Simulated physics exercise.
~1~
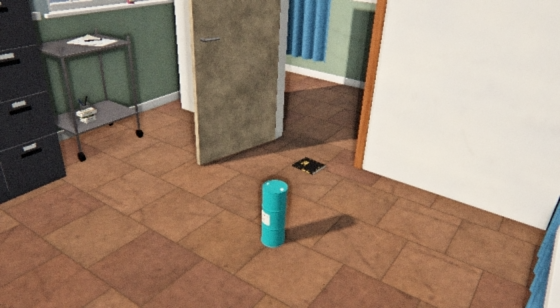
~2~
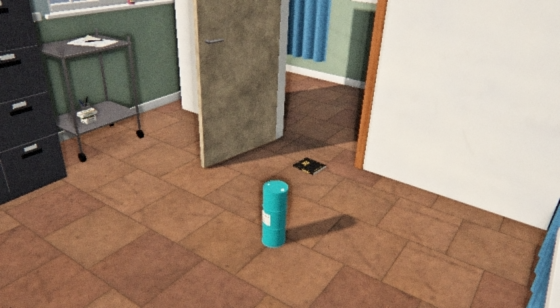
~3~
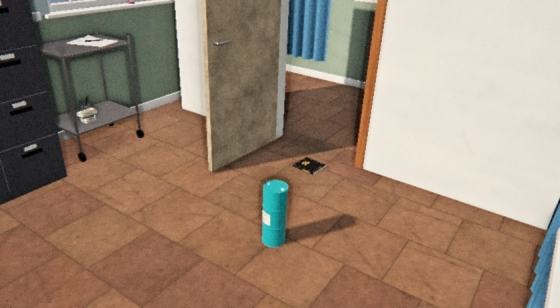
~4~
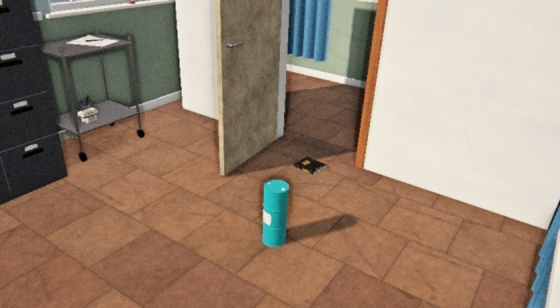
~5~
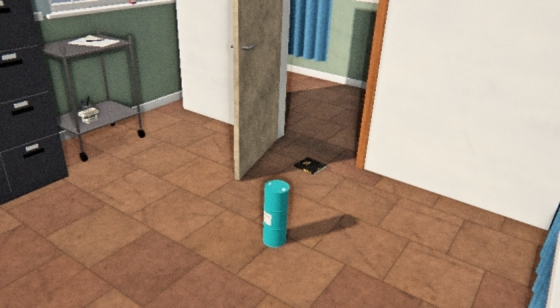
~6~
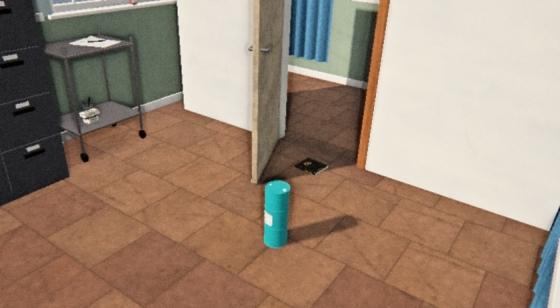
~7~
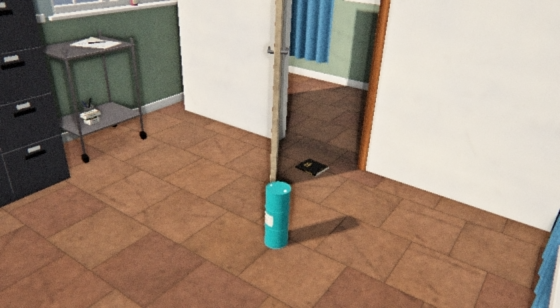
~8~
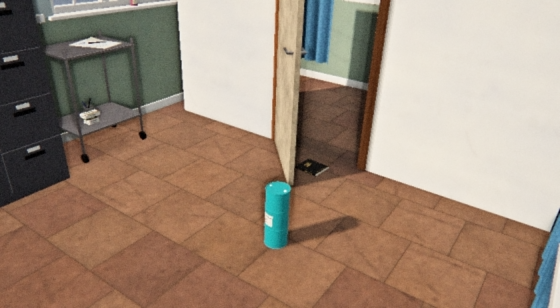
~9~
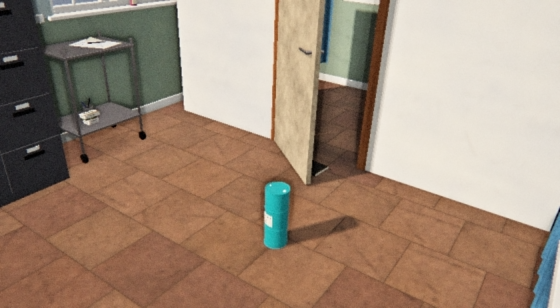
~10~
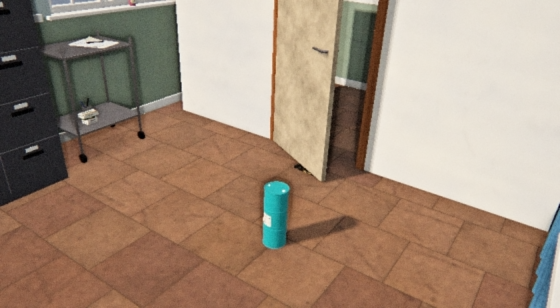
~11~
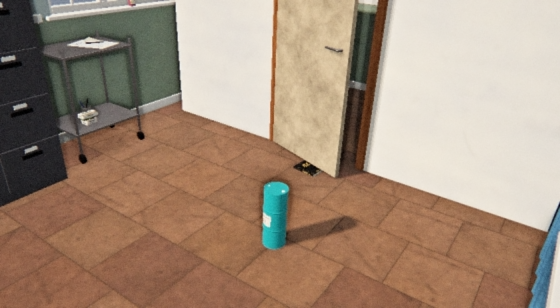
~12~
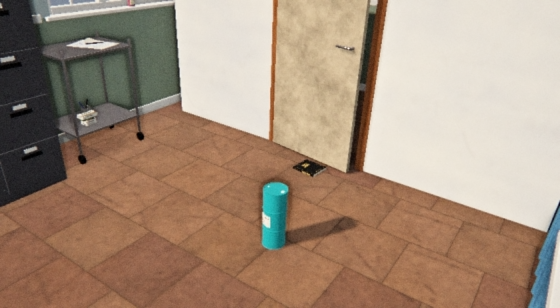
Room door swinging steadily from wide open to almost closed behind a turquoise canister standing still on the brown tiled floor.
